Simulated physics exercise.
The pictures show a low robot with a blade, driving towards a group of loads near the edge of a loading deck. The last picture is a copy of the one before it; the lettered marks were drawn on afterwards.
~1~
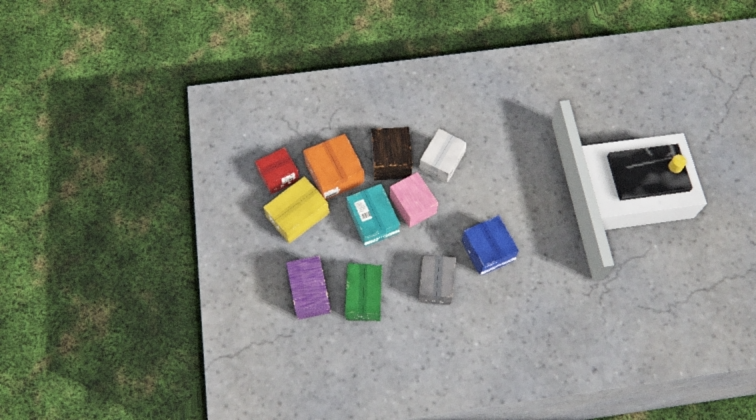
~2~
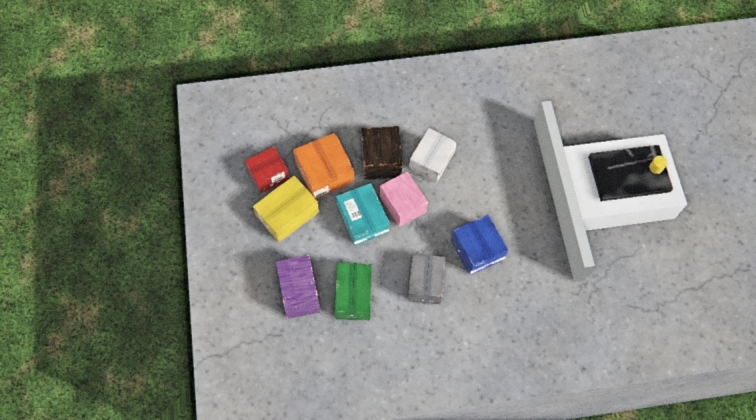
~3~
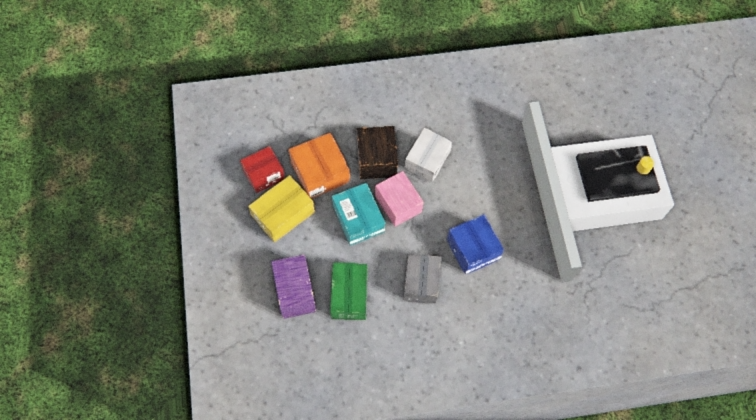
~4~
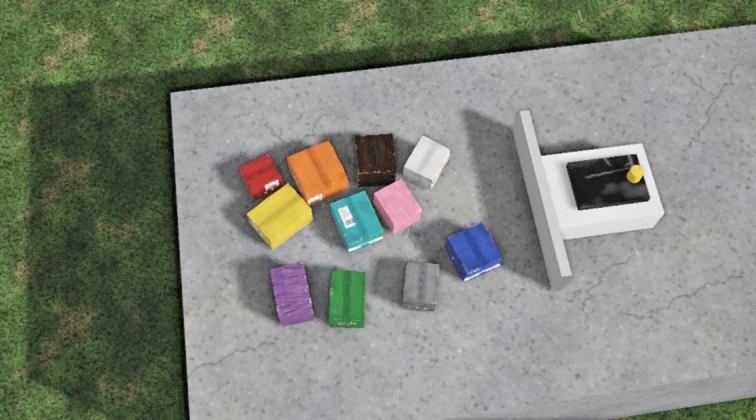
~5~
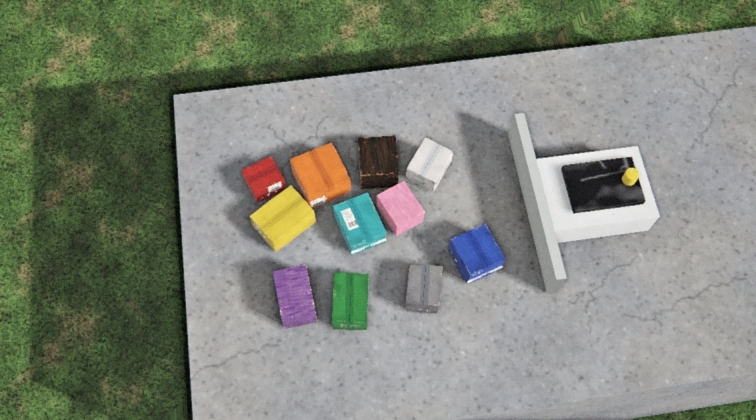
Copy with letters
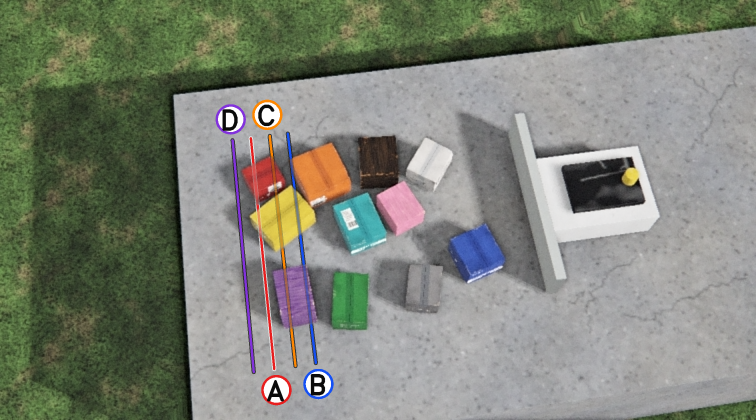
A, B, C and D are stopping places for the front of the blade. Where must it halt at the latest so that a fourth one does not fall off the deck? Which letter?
It should halt at C.
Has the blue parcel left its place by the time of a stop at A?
By then, yes.
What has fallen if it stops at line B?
The red parcel goes over.
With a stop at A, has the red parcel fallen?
Yes.
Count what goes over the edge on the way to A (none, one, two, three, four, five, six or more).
By then, four.
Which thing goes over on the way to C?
It is the red parcel.
On the marked copy, A at (262, 247); B at (301, 241); C at (282, 244); D at (243, 249).
Following C. Soon after the start, robot (508, 197); grey parcel (405, 297); white box (410, 172).
Later, robot (417, 209); red parcel (211, 185); orange parcel (250, 181).
In the end, robot (344, 218); red parcel over the edge; orange parcel (180, 191); one fallen.
As for the rest, A drops four; B is within the limit but short; D drops four.
